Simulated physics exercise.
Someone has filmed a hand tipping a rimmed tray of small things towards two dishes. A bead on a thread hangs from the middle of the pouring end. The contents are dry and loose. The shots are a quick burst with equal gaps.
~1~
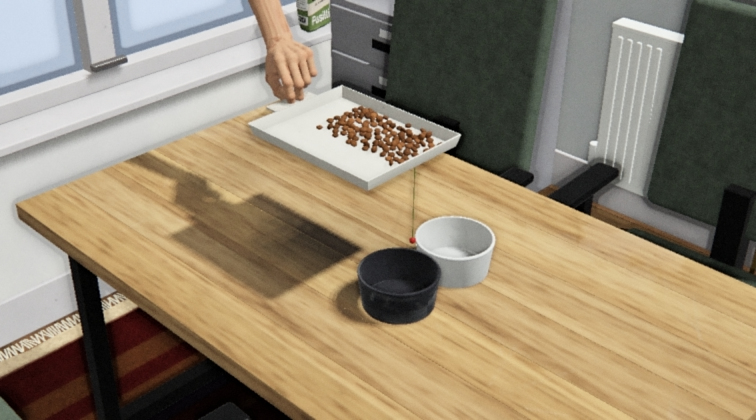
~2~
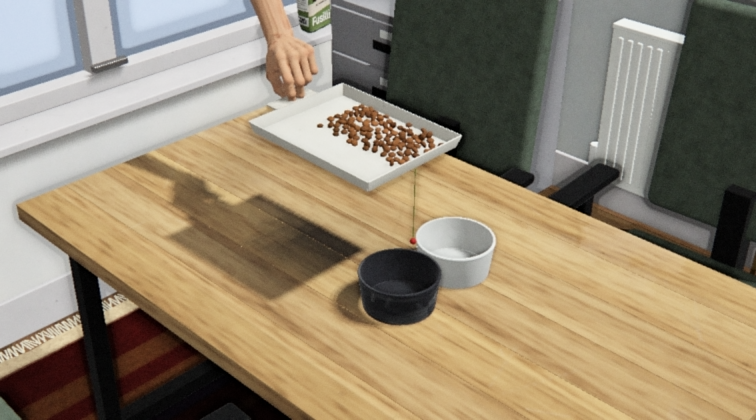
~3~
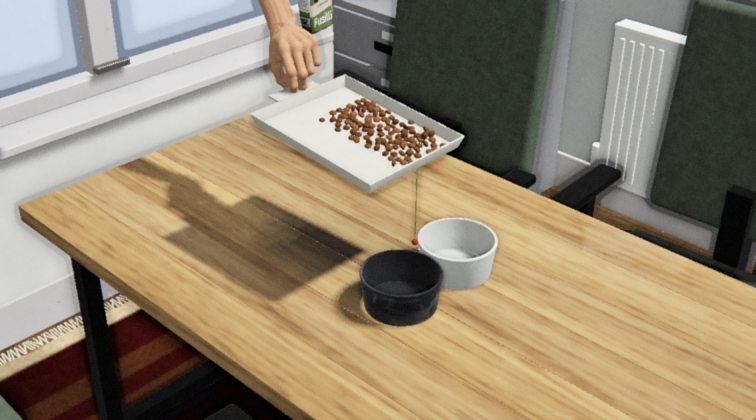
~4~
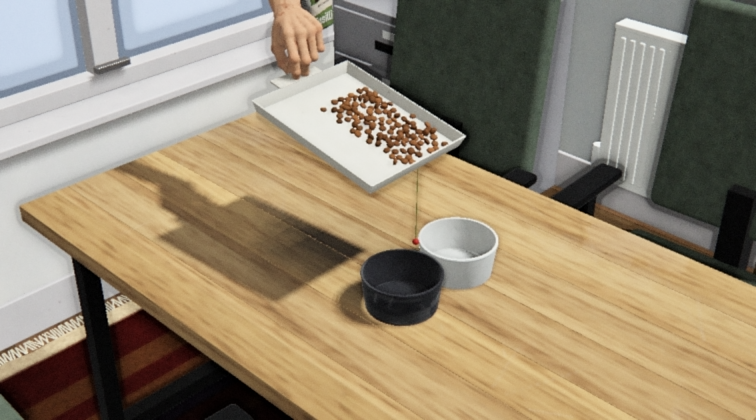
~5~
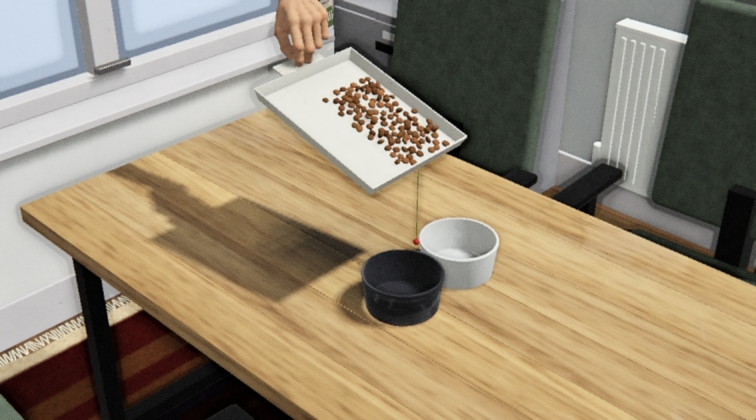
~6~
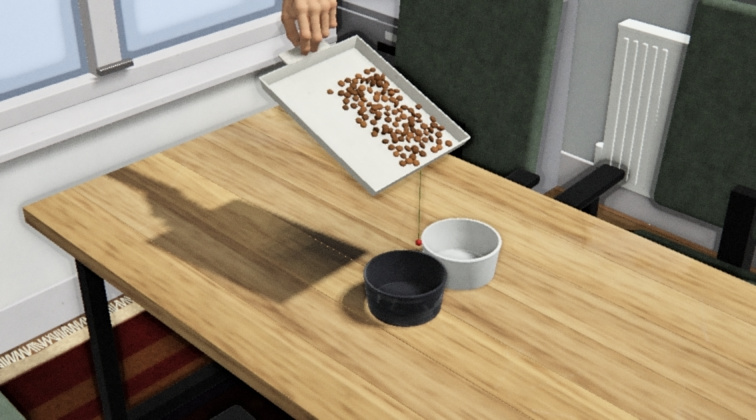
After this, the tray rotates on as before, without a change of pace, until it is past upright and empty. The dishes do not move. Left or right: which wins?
More goes to the left-hand dish.
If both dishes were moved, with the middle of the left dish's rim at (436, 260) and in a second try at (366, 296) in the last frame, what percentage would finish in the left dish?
The first gives 50 %, the second 20 %.
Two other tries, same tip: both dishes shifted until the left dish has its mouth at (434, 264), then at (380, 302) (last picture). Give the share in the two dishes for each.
About 60 and 80 per cent.
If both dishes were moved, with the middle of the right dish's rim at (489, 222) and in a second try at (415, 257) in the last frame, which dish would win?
At the first place the left-hand dish, at the second the dish on the right.
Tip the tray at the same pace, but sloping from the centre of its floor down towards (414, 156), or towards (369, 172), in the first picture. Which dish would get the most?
In turn: Right; the left one.
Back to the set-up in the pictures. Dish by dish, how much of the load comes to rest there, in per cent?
About: Left dish 60, right dish 20 per cent.
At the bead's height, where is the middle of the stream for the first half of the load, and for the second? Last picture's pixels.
At about (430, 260), then at (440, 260).
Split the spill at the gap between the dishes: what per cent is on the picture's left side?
About 0 per cent.
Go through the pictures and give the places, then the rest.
In the first frame, corners of the pouring end (367, 178) and (456, 135), level; middle of the load (377, 134), bits of dog kibble; left dish (429, 300); right dish (484, 265); bead on its thread (412, 240).
In the second frame, corners of the pouring end (368, 180) and (456, 135), level; middle of the load (378, 133).
In the third frame, corners of the pouring end (371, 181) and (459, 136), tipped barely, lowest at the left corner; middle of the load (380, 130).
In the fourth frame, corners of the pouring end (372, 183) and (460, 135), tipped a little, lowest at the left corner; middle of the load (381, 124).
In the fifth frame, corners of the pouring end (373, 185) and (462, 136), tipped clearly, lowest at the left corner; middle of the load (383, 118).
In the sixth frame, corners of the pouring end (376, 187) and (465, 136), tipped clearly, lowest at the left corner; middle of the load (387, 114); left dish (435, 302); right dish (490, 267).
Just after the last frame, tray tipped steeply; almost all on the tray; about a tenth in the air.
A moment on, tray tipped past a quarter turn; about a tenth on the tray; roughly a third in the left dish; about a tenth in the right dish; about a tenth outside both; roughly a quarter in the air.
Further on, tray tipped past a quarter turn; roughly two thirds in the left dish; roughly a quarter in the right dish; roughly a quarter outside both.
When it is over, tray tipped past a quarter turn; roughly two thirds in the left dish; roughly a quarter in the right dish; roughly a quarter outside both.
